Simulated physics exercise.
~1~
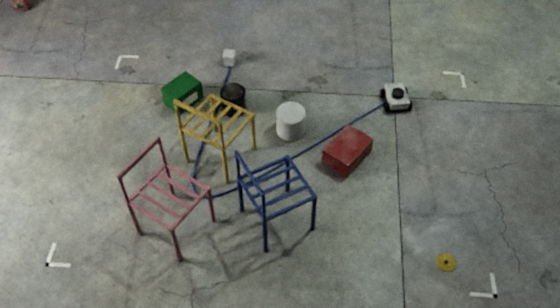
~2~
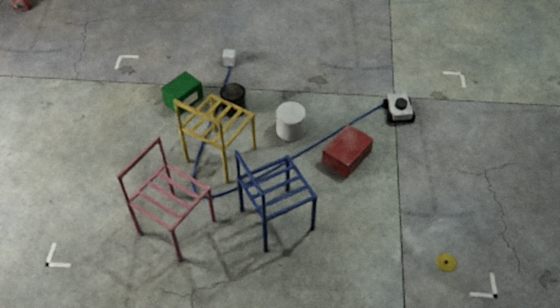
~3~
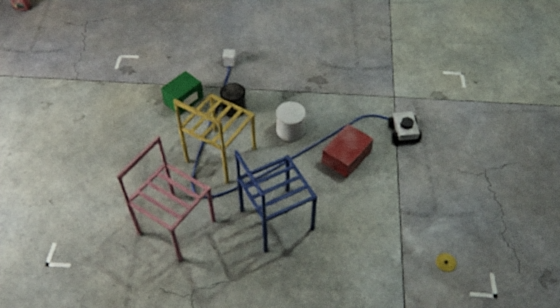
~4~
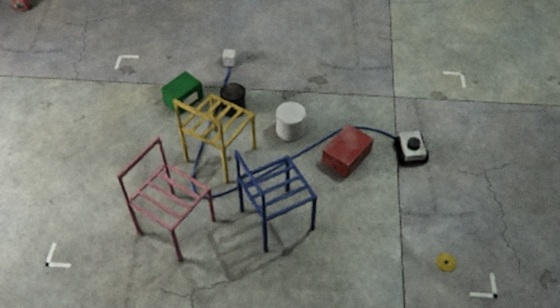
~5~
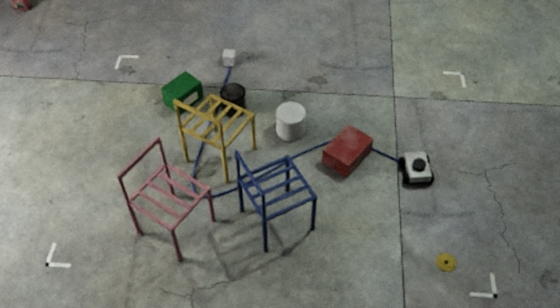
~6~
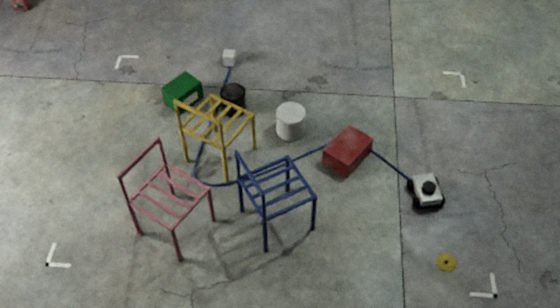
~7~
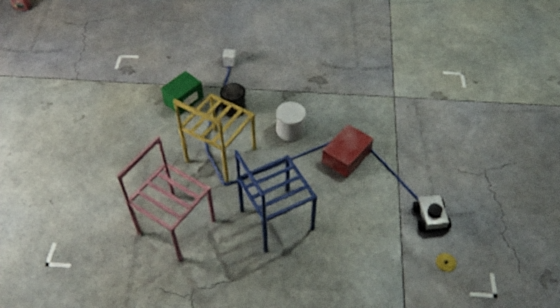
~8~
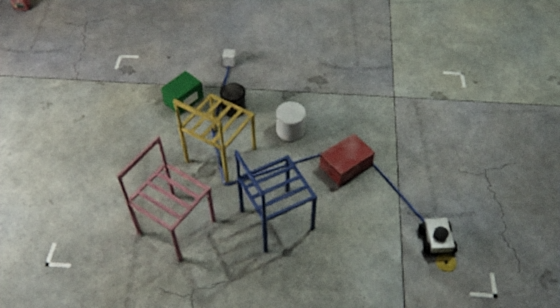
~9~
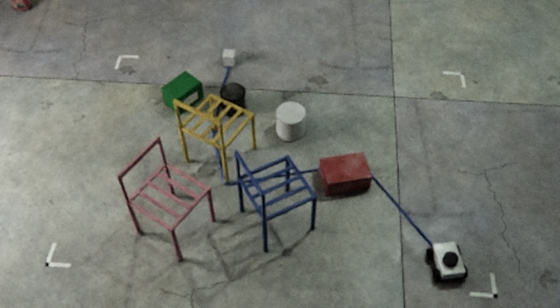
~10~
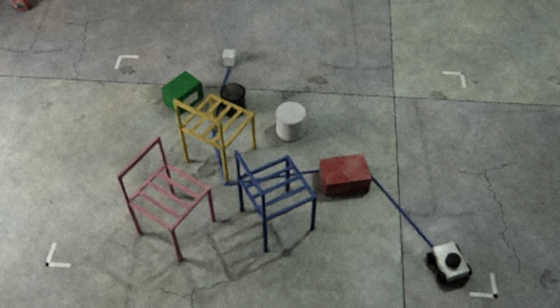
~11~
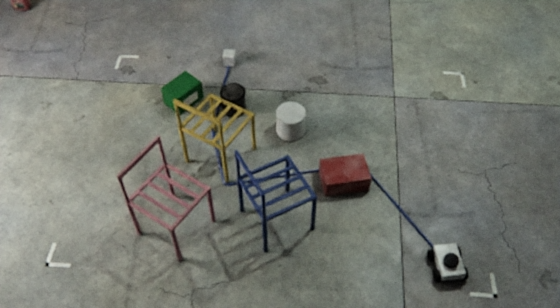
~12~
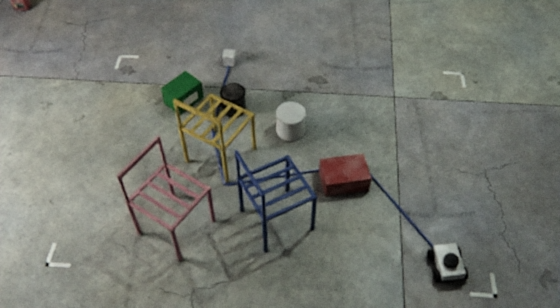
Small white and black cart trailing a blue lead past chairs to a yellow mark, the lead dragging a red crate slightly.
